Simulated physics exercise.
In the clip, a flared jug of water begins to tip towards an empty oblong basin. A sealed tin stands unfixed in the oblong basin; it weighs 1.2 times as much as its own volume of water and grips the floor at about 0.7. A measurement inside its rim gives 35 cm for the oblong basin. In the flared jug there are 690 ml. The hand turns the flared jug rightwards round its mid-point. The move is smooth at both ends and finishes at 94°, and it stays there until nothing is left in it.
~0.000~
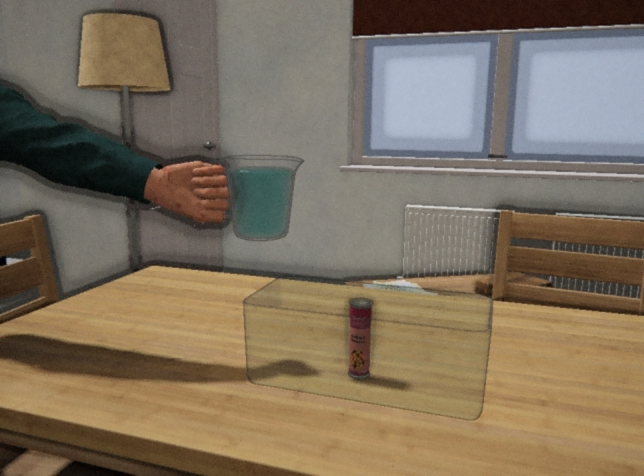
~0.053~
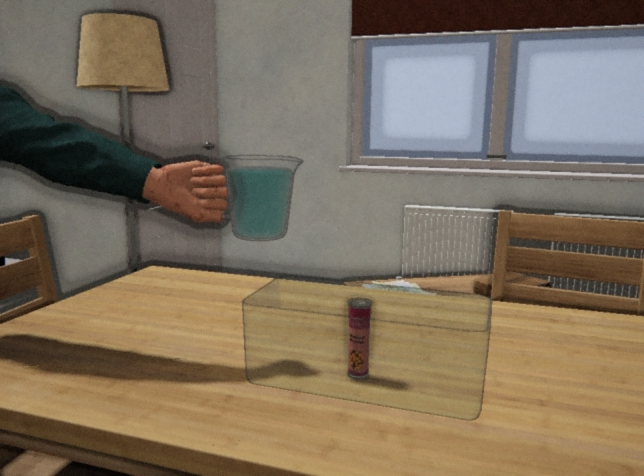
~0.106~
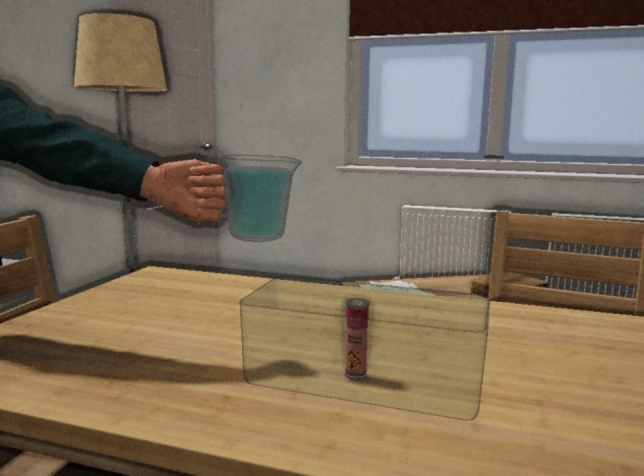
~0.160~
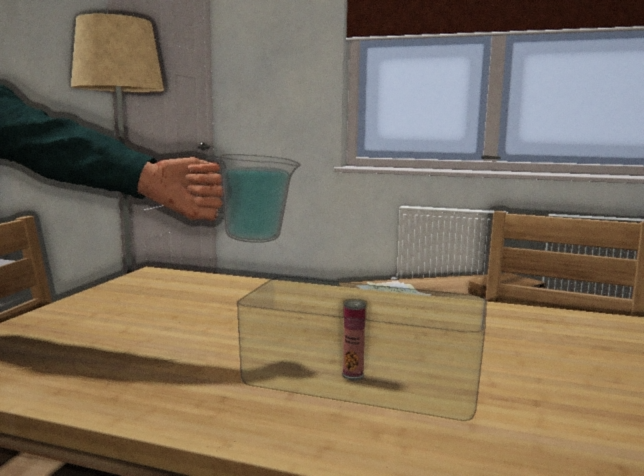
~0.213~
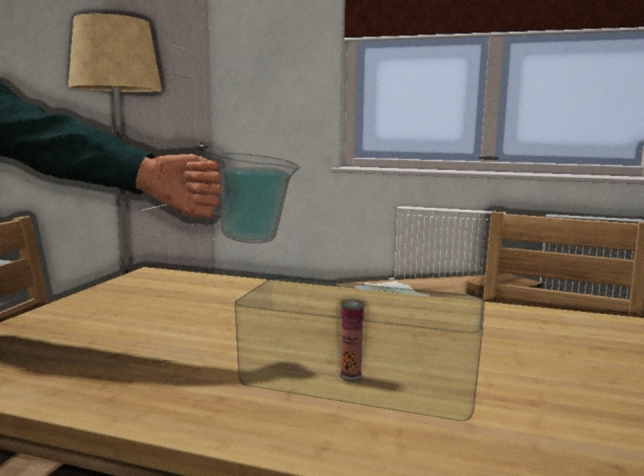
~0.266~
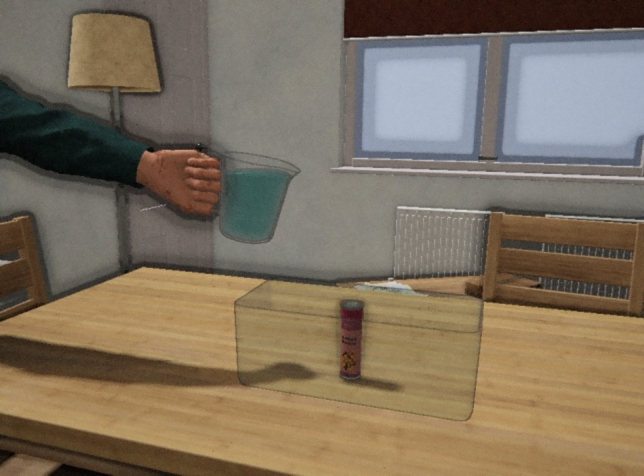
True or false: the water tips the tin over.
True.
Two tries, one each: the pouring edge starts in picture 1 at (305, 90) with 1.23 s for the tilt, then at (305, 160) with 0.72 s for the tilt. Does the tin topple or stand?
Run one: It does not tip. Run two: It tumbles.
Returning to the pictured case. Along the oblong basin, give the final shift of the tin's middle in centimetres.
All told, the tin's centre has moved close to 8.0 cm.
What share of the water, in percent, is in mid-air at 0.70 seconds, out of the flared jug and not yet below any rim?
Close to 14 per cent, I'd say.
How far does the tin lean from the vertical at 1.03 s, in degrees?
Roughly 0°.
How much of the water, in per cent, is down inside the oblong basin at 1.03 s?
Near 46 per cent of the total.
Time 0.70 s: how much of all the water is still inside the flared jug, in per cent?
I'd put it near 82 percent.
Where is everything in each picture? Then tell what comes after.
It leans 0°; its right rim is at (304, 160); the water meets the walls at (233, 168) and (294, 170); the oblong basin's rim runs from (263, 289) to (491, 314); the tin's top is at (361, 306), in the first picture.
It leans 0°; its right rim is at (303, 160); the water meets the walls at (232, 168) and (293, 171), in the second picture.
It leans 2°; its right rim is at (301, 162); the water meets the walls at (230, 168) and (291, 171), in the third picture.
It leans 4°; its right rim is at (300, 164); the water meets the walls at (228, 169) and (290, 173), in the fourth picture.
It leans 7°; its right rim is at (299, 167); the water meets the walls at (227, 170) and (290, 173), in the fifth picture.
It leans 10°; its right rim is at (301, 171); the water meets the walls at (228, 171) and (293, 175), in the sixth picture.
Then, 0.70 s in, the tilt is 58° and 82 per cent is still to pour; the tin stands where it began.
Then, 1.03 s in, the tilt is 88° and 35 per cent is still to pour; the tin stands where it began.
Then, 1.36 s in, the tilt is 94° and 5 per cent is still to pour; the tin lies on its side.
Then, 1.73 s in, the tilt is 94° and 0 per cent is still to pour; the tin lies on its side.
Finally, the tin lies on its side.
